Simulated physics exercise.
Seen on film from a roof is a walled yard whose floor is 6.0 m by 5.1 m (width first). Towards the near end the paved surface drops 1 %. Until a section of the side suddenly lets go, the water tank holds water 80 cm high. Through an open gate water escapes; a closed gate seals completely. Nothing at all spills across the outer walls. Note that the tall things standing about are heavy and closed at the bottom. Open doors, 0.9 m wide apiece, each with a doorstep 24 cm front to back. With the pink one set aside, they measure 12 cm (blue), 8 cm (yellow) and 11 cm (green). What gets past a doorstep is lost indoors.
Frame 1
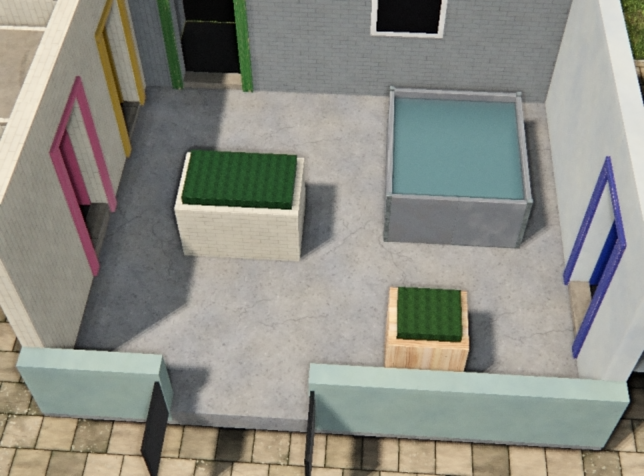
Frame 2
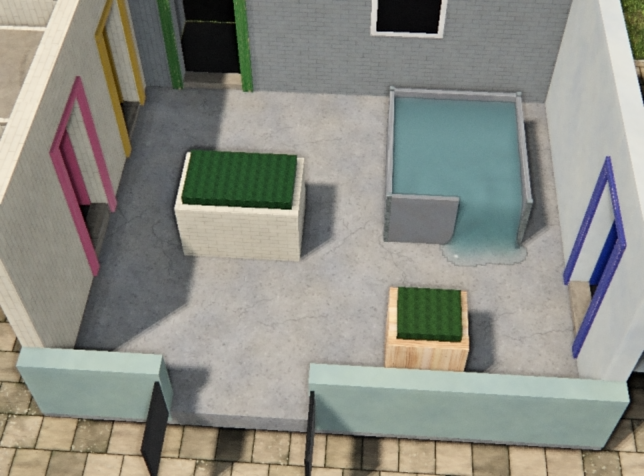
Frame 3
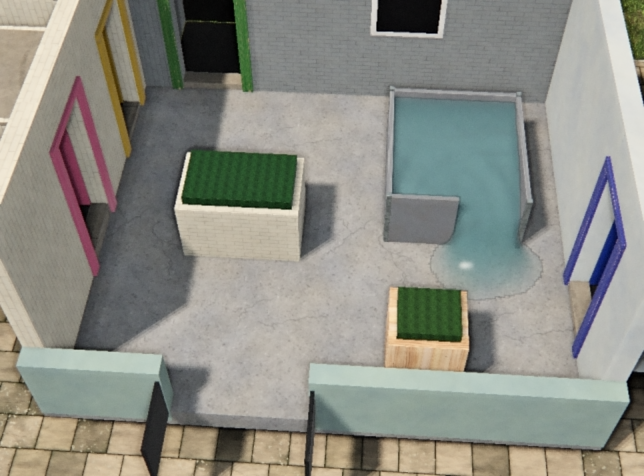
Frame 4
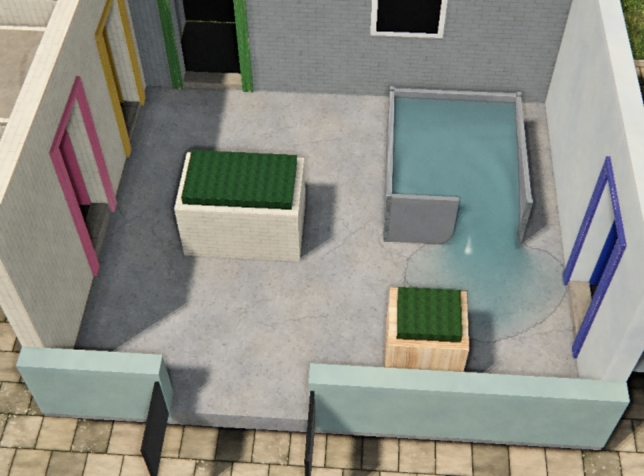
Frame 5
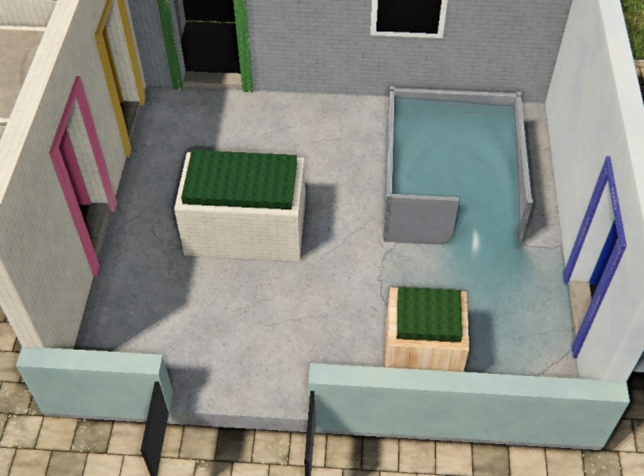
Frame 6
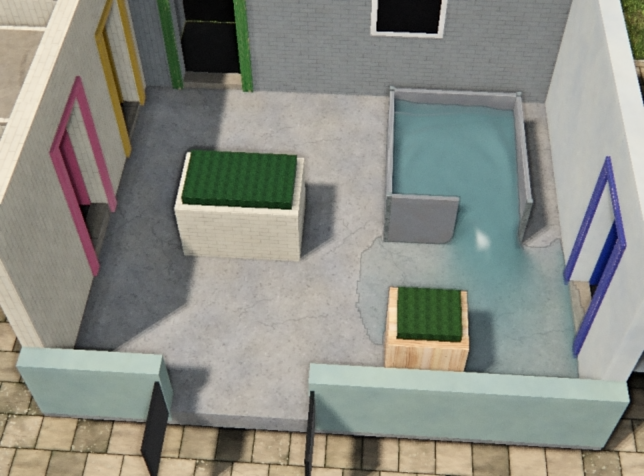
Walled yard seen from above, with water pouring through a gap in a grey tank and spreading around a small wooden planter.
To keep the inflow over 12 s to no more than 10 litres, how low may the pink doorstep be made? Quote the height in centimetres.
No lower than about 9.5 cm.
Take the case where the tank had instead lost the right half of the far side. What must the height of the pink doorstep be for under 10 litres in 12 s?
You'd want it roughly 6.0 centimetres tall.
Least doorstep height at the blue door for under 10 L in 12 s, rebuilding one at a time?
Roughly 31 cm at the blue door.
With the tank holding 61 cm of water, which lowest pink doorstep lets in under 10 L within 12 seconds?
Then around 6.5 centimetres.
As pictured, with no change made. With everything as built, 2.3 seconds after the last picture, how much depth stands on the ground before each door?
At the green door the depth is 0 cm, at pink 0 cm, at yellow 0 cm and at blue 31 cm.
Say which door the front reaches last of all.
Last: Green.
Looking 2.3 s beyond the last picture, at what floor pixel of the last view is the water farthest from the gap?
At about (65, 386).
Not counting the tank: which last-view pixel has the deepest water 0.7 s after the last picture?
(578, 402).
Then, 0.7 s after the last picture water covers 25 % of the floor, deepest (57 cm) near (578, 402); it has not reached the pink door.
Then, 2.3 s after the last picture water covers 50 % of the floor, deepest (33 cm) near (580, 416); it has not reached the pink door.
Then, 11.3 s after the last picture water covers 95 % of the floor, deepest (14 cm) near (135, 178); 6 cm at the pink door, 0 litres in over its 19 cm doorstep.
At the pink door as built, the water peaked near 13 cm, 3.9 s after the last picture.
Run again over the same 12 s with other heights there, 32 litres in over 7.5 cm, 6 litres over 10.5 cm. The limit of 10 litres is kept from about 9.5 cm up.
